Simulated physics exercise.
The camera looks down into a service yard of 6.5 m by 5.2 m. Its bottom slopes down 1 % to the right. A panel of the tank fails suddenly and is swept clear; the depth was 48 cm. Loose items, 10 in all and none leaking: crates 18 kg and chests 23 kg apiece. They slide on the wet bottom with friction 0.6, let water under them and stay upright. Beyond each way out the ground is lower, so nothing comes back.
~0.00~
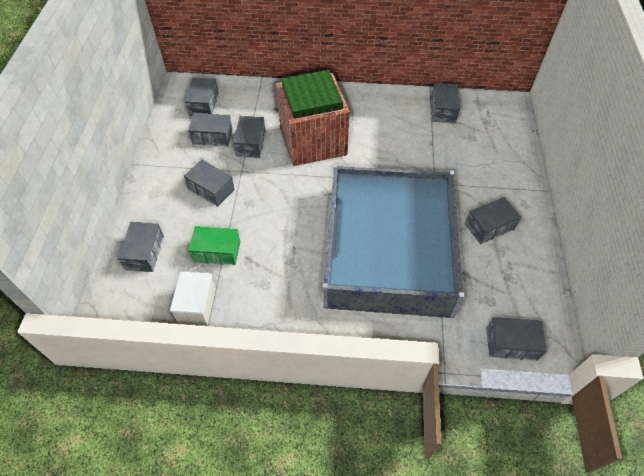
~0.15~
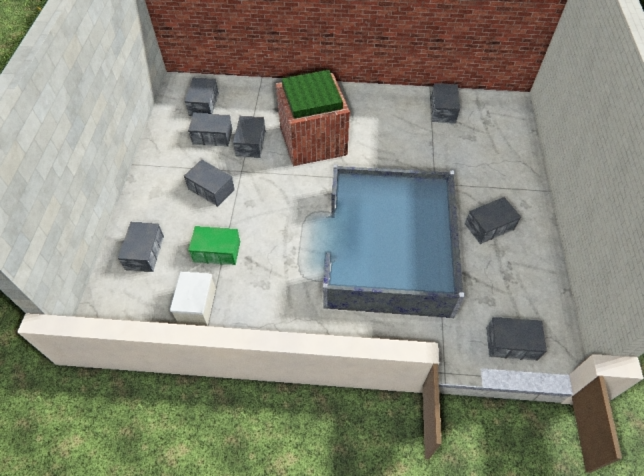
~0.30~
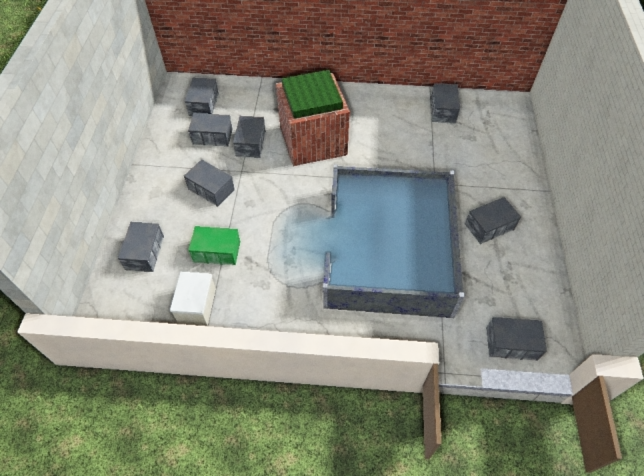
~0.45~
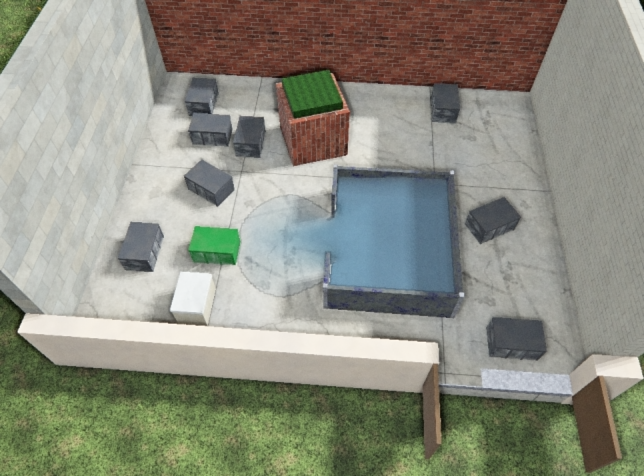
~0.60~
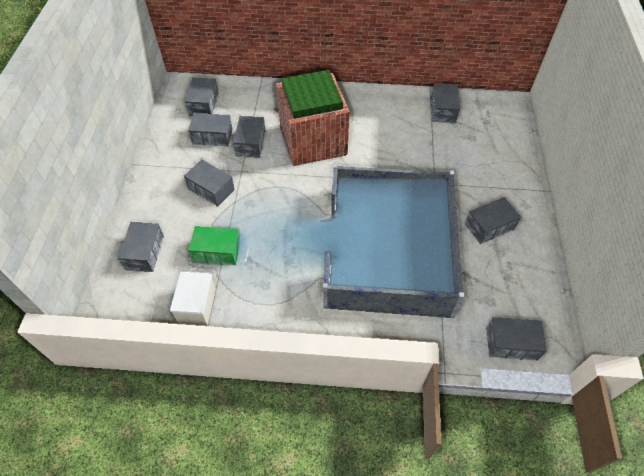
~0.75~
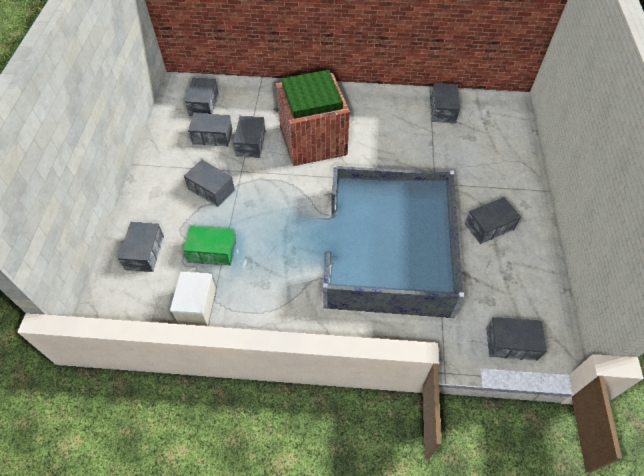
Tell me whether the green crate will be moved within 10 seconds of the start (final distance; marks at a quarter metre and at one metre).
The green crate travels far.
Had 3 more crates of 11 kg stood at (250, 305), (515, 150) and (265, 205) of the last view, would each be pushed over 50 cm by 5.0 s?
In turn: Over, under, more.
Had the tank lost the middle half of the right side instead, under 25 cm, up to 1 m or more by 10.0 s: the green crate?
Then the green crate stays put.
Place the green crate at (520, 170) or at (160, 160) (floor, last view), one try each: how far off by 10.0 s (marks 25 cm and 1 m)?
In turn: It stays put; it travels far.
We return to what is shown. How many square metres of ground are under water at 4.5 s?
Roughly 18 m2.
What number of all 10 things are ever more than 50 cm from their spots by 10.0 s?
7 of them.
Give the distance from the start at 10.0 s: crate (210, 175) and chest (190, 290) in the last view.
In turn: 200 cm, 100 cm.
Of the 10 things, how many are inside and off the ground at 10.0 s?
0 of them.
After 2.0 s the green crate is near (152, 241), 0.8 m from its start, aground; 0 of 10 are out; 0 afloat.
After 4.5 s the green crate is near (188, 192), 0.9 m from its start, afloat; 0 of 10 are out; 4 afloat.
After 7.0 s the green crate is near (237, 127), 2.1 m from its start, afloat; 0 of 10 are out; 3 afloat.
After 10.0 s the green crate is near (230, 94), 2.9 m from its start, aground; 0 of 10 are out; 0 afloat.
